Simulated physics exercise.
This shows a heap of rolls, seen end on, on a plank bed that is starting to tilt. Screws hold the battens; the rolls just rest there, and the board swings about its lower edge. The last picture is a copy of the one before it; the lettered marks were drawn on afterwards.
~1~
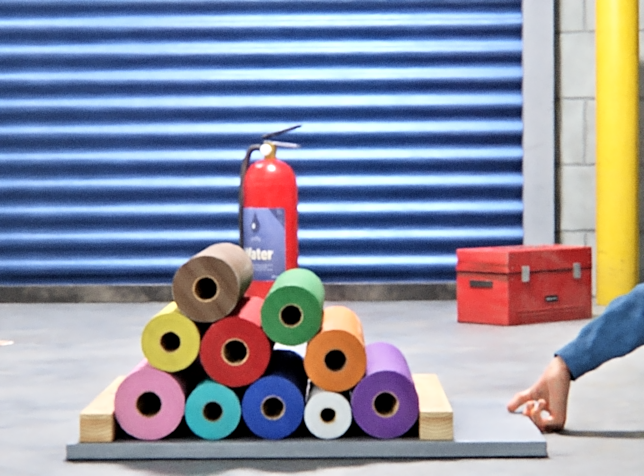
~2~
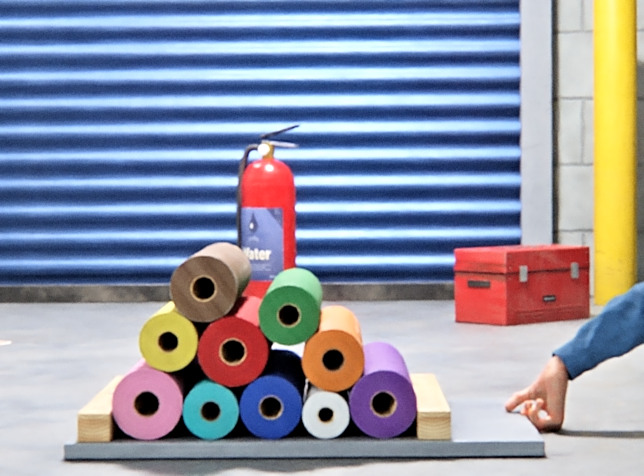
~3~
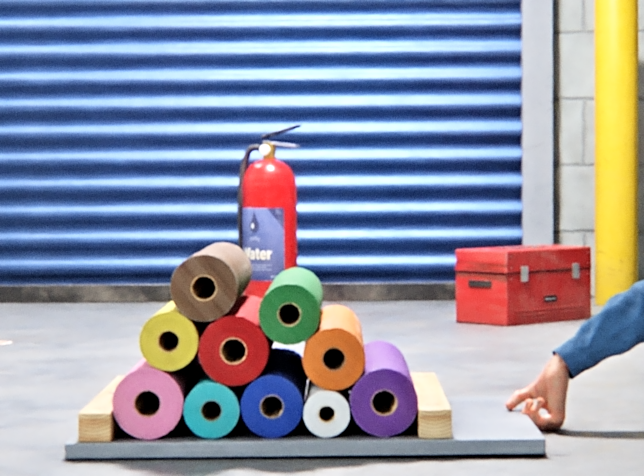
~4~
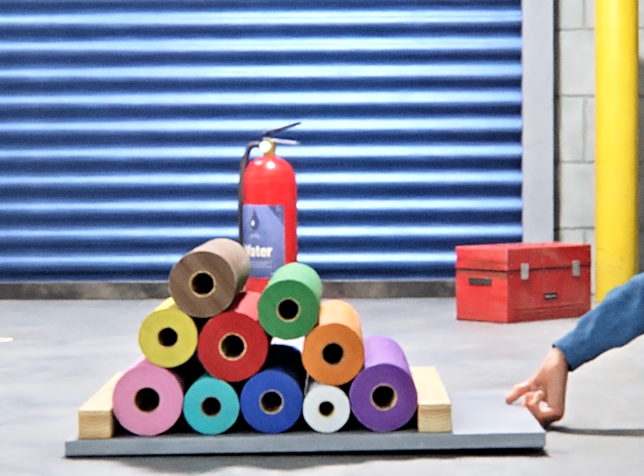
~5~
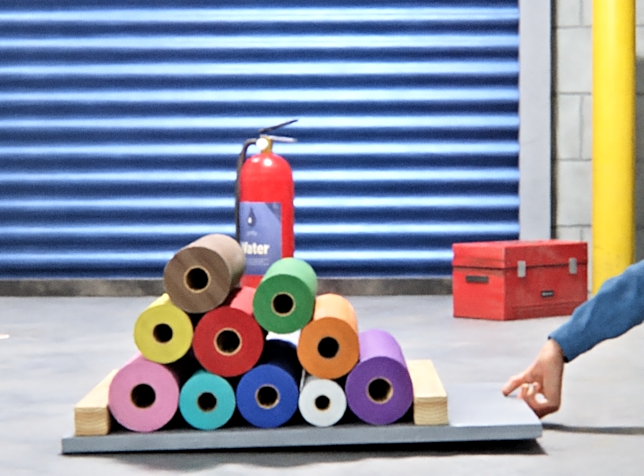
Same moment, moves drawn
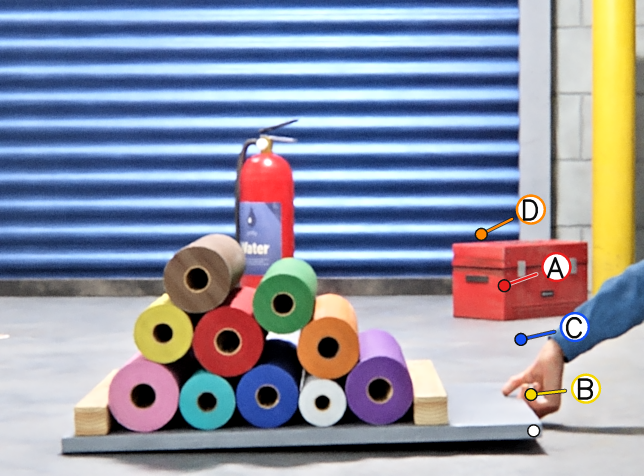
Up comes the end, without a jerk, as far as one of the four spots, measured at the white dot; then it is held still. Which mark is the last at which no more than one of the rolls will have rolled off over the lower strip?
The answer is mark C.
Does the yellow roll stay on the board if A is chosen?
No.
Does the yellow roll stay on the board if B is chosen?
Yes, with B.
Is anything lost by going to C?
No.
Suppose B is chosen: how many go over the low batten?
With B, none.
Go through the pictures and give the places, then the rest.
The first picture shows orange roll (336, 360); red roll (235, 352); green roll (291, 315).
The second picture shows green roll (289, 315); yellow roll (169, 342).
The third picture shows board (308, 412); purple roll (384, 402); turquoise roll (212, 410).
The fourth picture shows board (307, 406); pink roll (148, 400); turquoise roll (211, 406).
The fifth picture shows board (304, 401); pink roll (143, 396); turquoise roll (207, 401).
On the copy, A at (504, 286); B at (531, 395); C at (521, 340); D at (482, 234); the white dot at (534, 431).
On C. First, board at 11°.
Then, board at 13°.
Finally, board at 13°, none over the low batten.
By contrast, A three over the low batten (red, yellow, brown); B none over the low batten; D four over the low batten (red, green, yellow, brown).
